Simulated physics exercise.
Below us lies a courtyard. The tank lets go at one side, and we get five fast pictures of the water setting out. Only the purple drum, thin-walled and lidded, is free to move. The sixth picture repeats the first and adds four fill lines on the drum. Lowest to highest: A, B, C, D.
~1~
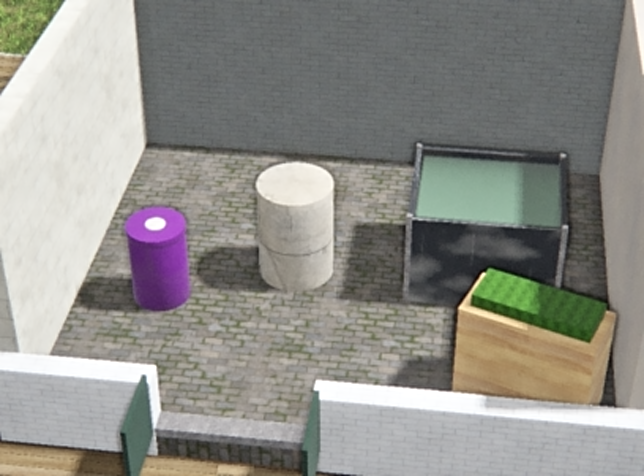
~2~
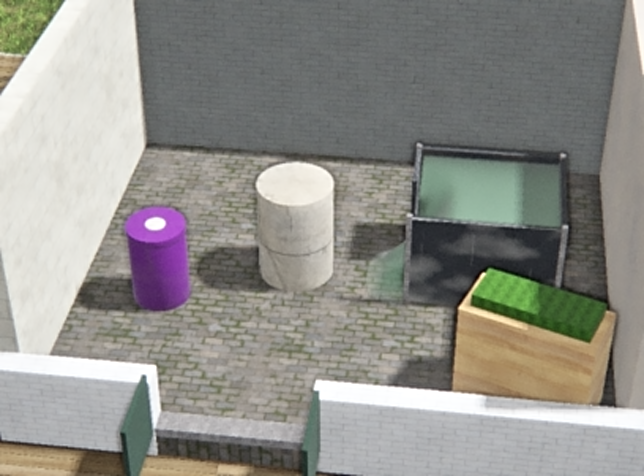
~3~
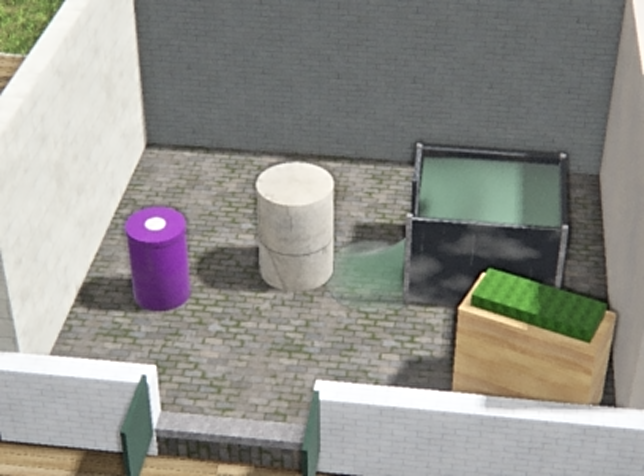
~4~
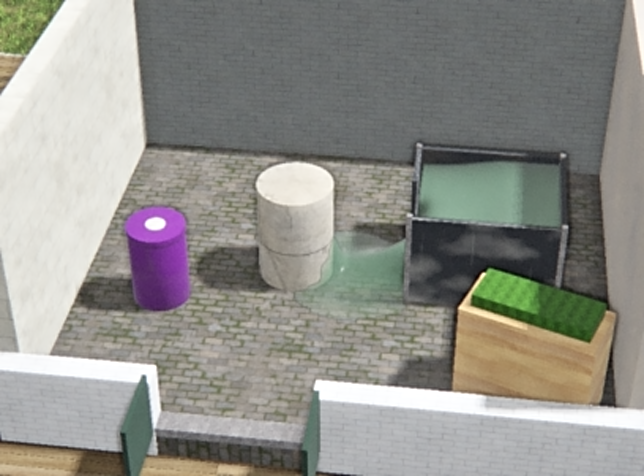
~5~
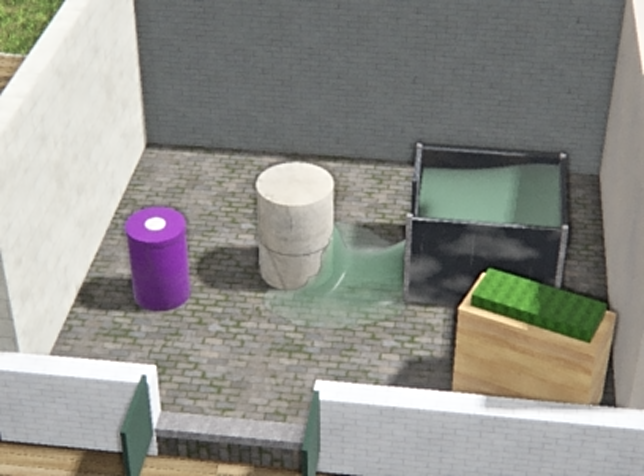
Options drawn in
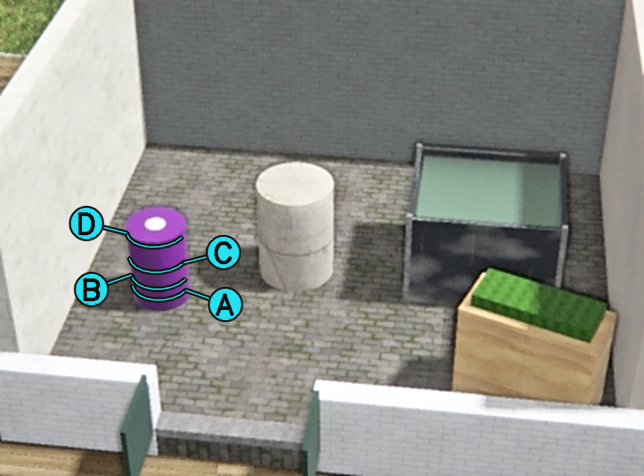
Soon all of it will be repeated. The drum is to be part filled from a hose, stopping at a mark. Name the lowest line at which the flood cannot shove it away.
Mark A.
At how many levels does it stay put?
All of them.
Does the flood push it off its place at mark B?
No, that is safe.
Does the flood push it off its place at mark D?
No, that is safe.
On the marked copy, A at (154, 299); B at (153, 289); C at (151, 272); D at (149, 246); from the bottom up A, B, C, D.
Choosing A, it does not move.
Choosing B, it does not move.
Choosing C, it does not move.
Choosing D, it does not move.
